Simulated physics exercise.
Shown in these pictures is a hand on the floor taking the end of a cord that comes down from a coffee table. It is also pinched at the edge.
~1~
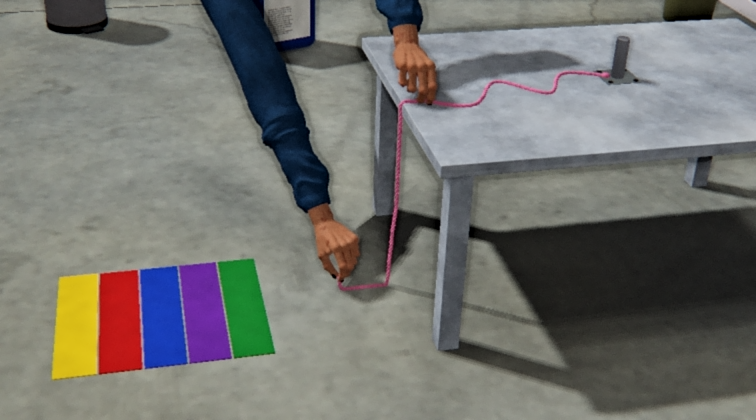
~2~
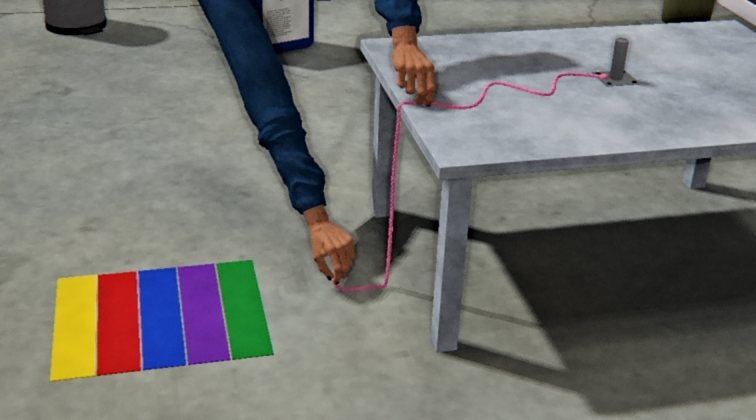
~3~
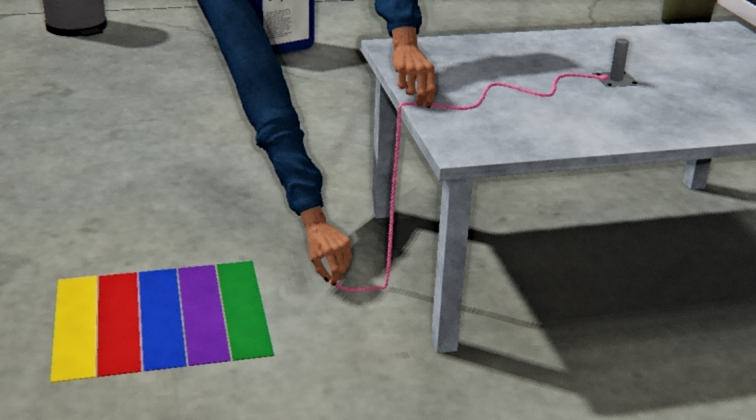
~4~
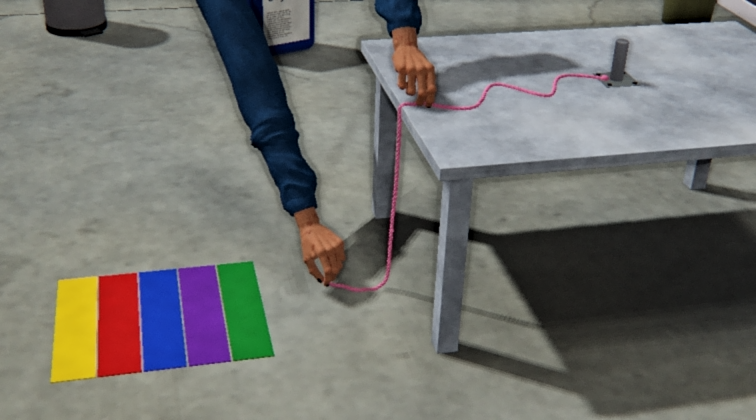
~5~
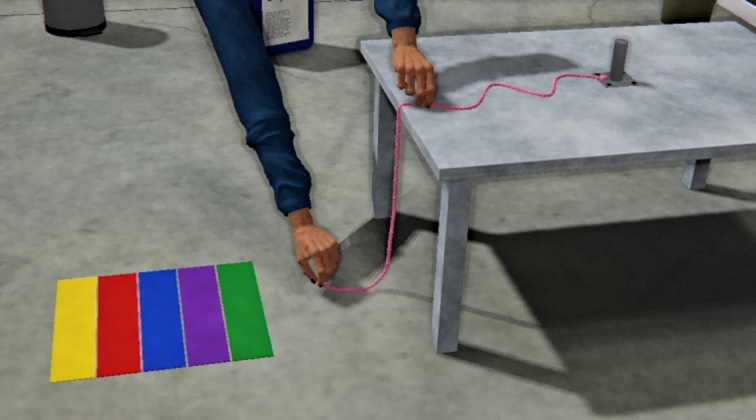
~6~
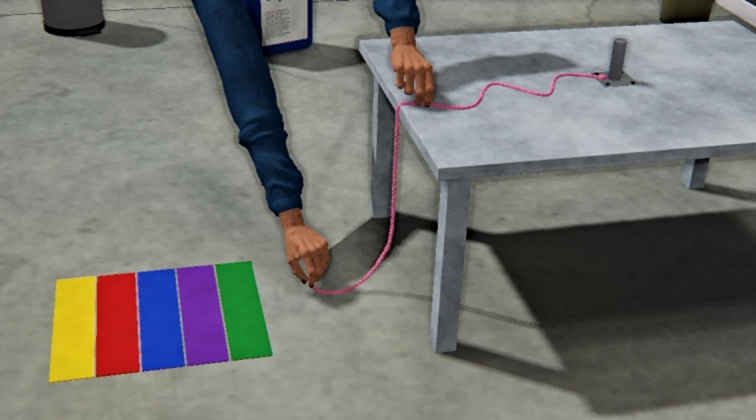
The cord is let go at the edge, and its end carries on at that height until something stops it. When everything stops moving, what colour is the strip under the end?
The strip under the end is red.
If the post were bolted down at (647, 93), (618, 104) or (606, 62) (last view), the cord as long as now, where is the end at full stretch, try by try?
Try by try, around (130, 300), (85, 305) and (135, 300).
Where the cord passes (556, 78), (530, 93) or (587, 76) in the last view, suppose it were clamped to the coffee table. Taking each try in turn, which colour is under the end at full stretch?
The end stops at red, then blue, then red.
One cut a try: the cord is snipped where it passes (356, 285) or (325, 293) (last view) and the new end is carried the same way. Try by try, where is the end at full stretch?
Estimated pixels: (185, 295) then (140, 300).
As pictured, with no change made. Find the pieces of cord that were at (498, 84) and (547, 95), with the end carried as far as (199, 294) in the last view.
The first ends at (466, 95) and the second at (514, 90).
Early on, end near (199, 294); over purple.
Midway, end near (145, 299); over blue.
At the end of the slack, end near (112, 303); over red. The red one.
